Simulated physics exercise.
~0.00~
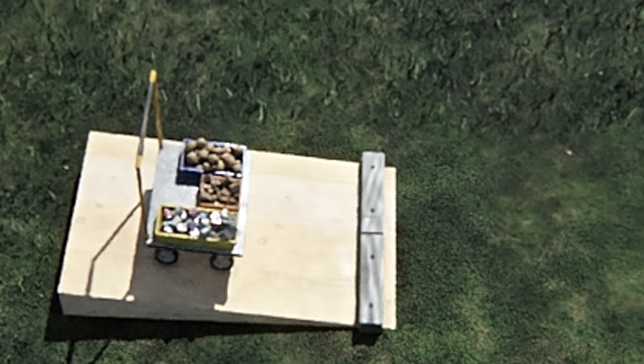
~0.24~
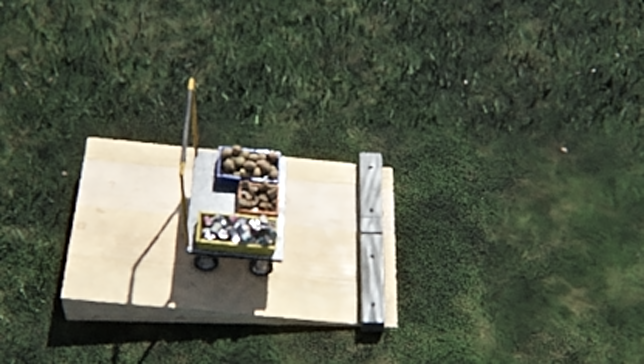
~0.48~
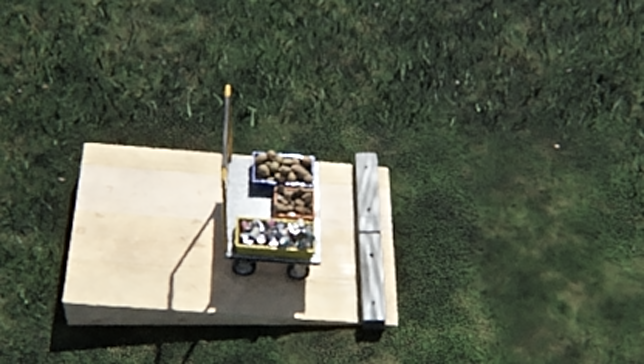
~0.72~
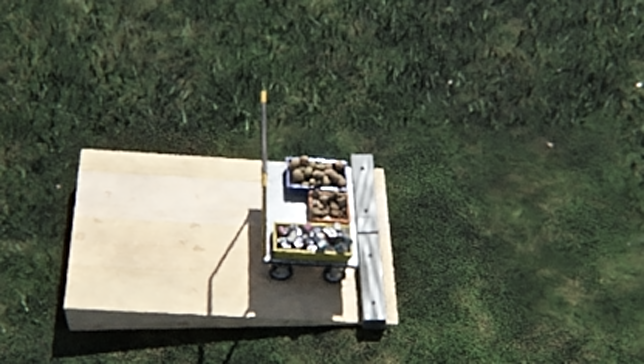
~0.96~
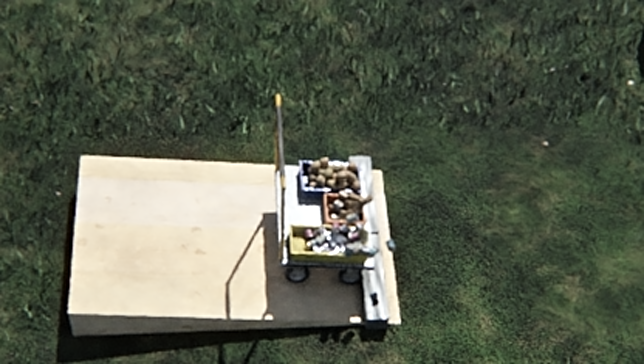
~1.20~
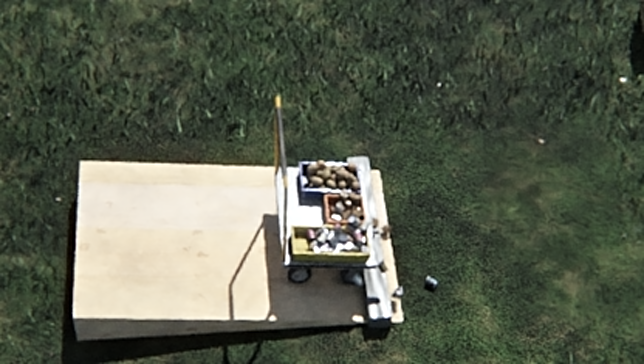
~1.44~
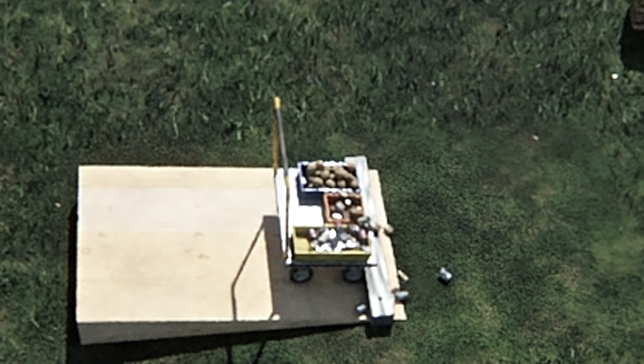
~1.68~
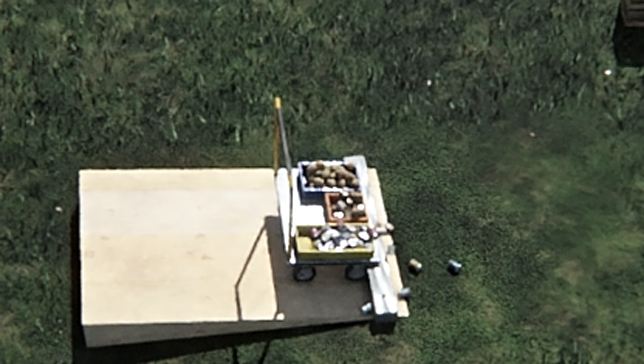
On a wooden ramp set on grass, a trolley carrying blue, orange and yellow boxes of loose items rolls right and stops at a low pale kerb, where several small tins spill forward, some landing on the grass, while the boxes stay in place and remain largely full.
